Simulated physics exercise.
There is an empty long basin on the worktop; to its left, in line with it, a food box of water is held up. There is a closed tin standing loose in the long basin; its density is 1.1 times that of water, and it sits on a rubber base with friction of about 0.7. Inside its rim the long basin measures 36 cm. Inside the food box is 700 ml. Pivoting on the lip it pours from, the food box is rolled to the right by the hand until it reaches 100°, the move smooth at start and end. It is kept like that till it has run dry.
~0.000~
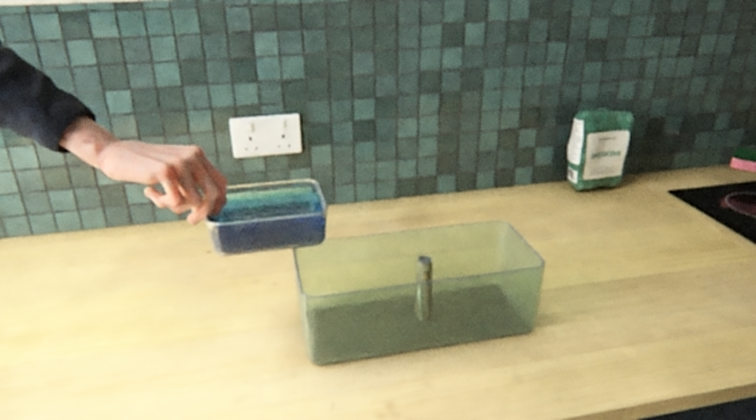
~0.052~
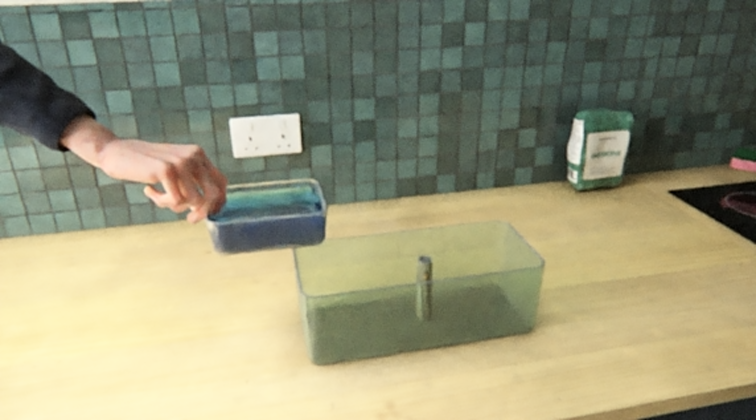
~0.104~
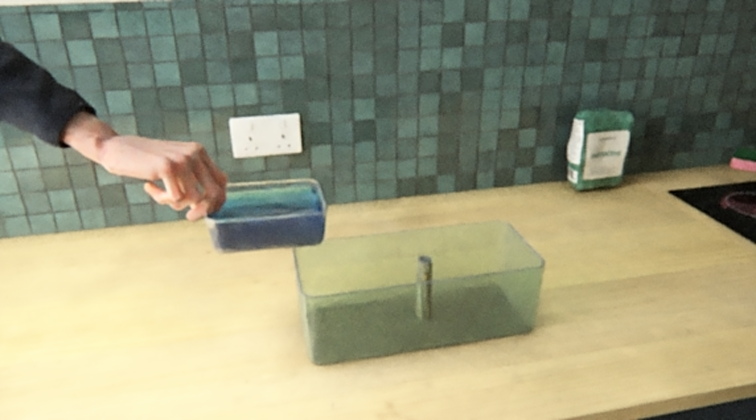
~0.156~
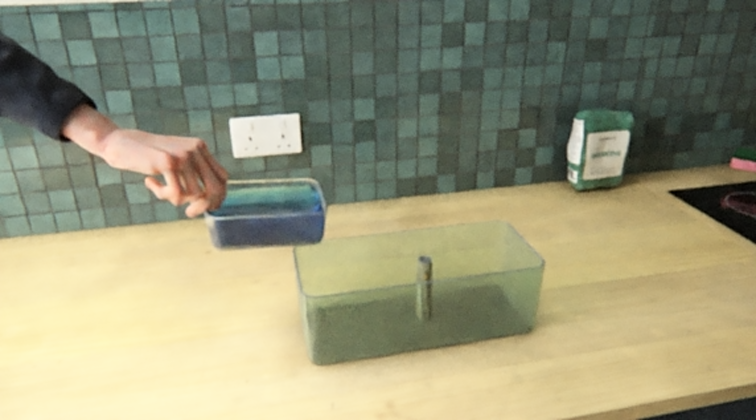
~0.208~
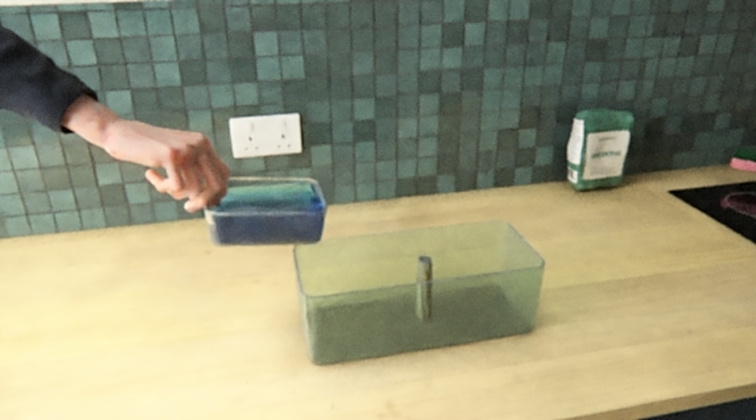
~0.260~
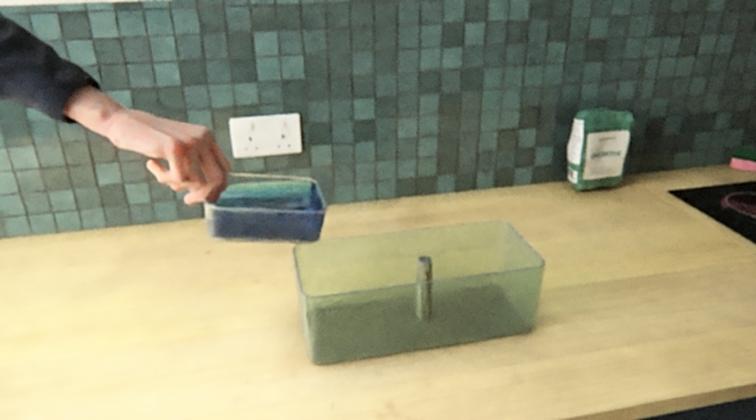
A hand held a food box of blue water above the worktop, to the left of a long, clear basin with a small tin standing in it, then slowly tilted the box slightly.
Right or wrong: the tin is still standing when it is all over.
Right, it is still standing.
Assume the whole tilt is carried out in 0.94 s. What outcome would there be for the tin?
So the tin will tip over.
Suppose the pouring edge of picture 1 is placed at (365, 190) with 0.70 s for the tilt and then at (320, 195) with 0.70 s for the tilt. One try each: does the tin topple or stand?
First it stays on its base; then it tips over.
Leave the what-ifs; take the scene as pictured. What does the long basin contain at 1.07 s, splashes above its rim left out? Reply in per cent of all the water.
Close to 84 in a hundred.
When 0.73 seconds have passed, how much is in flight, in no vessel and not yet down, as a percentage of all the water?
Estimate: Some 44 % of the total.
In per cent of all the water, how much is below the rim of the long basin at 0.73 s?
Near 22 in a hundred.
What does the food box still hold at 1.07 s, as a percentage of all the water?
Remaining share: Approx. 5 %.
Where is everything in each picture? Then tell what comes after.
Tilt 0°; pouring edge (322, 196); surface from (211, 209) to (320, 199); the long basin's rim runs from (297, 270) to (525, 242); the tin's top is at (425, 262), in the first picture.
Tilt 0°; pouring edge (322, 196); surface from (210, 209) to (320, 199), in the second picture.
Tilt 2°; pouring edge (322, 196); surface from (211, 208) to (320, 198), in the third picture.
Tilt 3°; pouring edge (322, 196); surface from (210, 206) to (320, 196), in the fourth picture.
Tilt 6°; pouring edge (322, 196); surface from (210, 204) to (320, 195), in the fifth picture.
Tilt 9°; pouring edge (322, 196); surface from (209, 201) to (320, 192), in the sixth picture.
Then, 0.73 s in, the tilt is 58° and 33 per cent is still to pour; the tin stands where it began.
Then, 1.07 s in, the tilt is 92° and 5 per cent is still to pour; the tin stands where it began.
Then, 1.42 s in, the tilt is 100° and 0 per cent is still to pour; the tin stands where it began.
Then, 1.81 s in, the tilt is 100° and 0 per cent is still to pour; the tin stands where it began.
Finally, the tin stands where it began.
